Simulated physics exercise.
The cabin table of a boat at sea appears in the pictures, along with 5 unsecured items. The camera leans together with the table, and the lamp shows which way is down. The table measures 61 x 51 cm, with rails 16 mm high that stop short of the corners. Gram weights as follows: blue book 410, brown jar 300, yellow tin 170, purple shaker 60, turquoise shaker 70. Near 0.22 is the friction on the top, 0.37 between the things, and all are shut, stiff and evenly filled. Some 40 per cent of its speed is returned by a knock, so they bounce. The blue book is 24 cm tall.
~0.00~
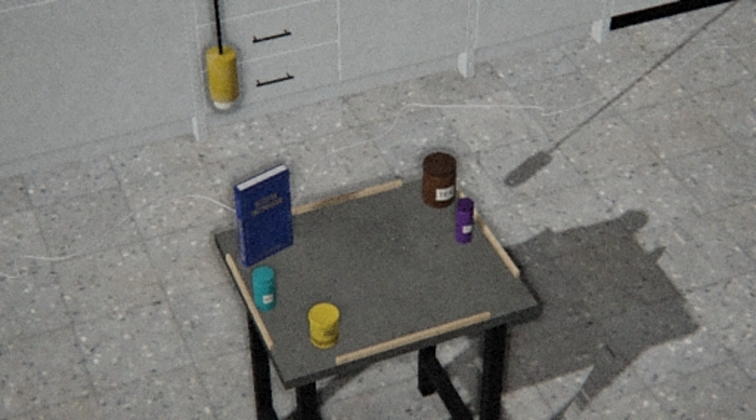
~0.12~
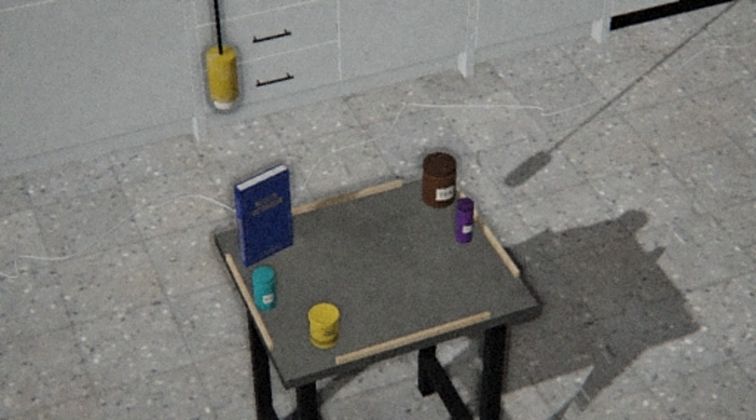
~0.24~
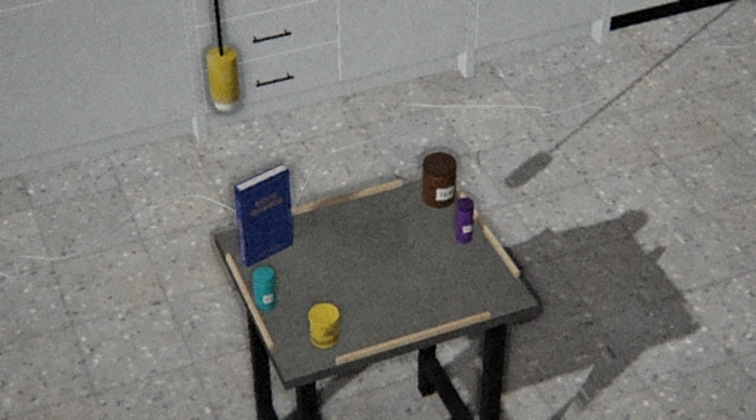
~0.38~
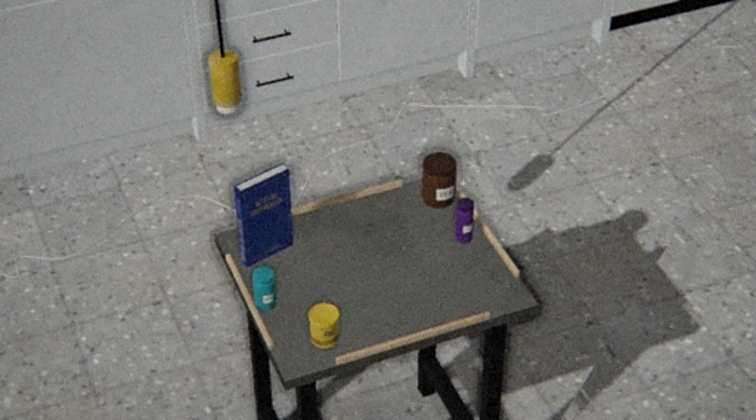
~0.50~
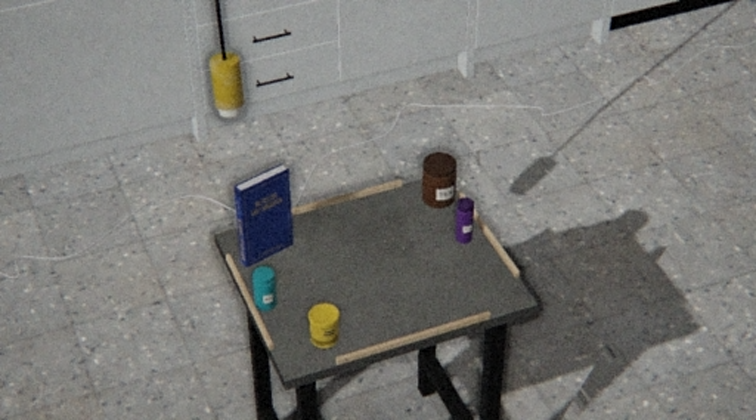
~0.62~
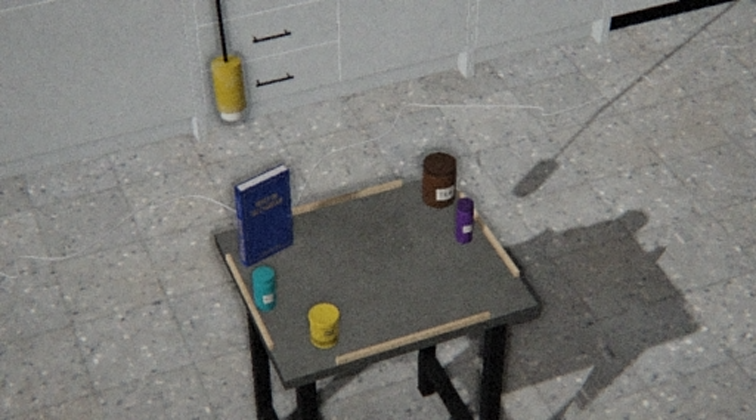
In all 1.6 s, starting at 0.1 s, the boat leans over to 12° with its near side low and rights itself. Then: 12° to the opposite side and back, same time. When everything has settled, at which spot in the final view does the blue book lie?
(315, 299).
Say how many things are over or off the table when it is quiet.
That makes 1.
After 1.02 s, boat heeled 11°, near side down; blue book 54° off its base near (290, 252).
After 1.22 s, boat heeled 8°, near side down; blue book on its side near (311, 286); yellow tin 3° off its base.
After 1.72 s, boat level; blue book on its side near (316, 299); yellow tin moved 4 cm.
In the end (3.8 s), toppled on the table, blue book; the other 4 under 5 cm from the start. At the end, from the last picture's camera, blue book near (315, 299).
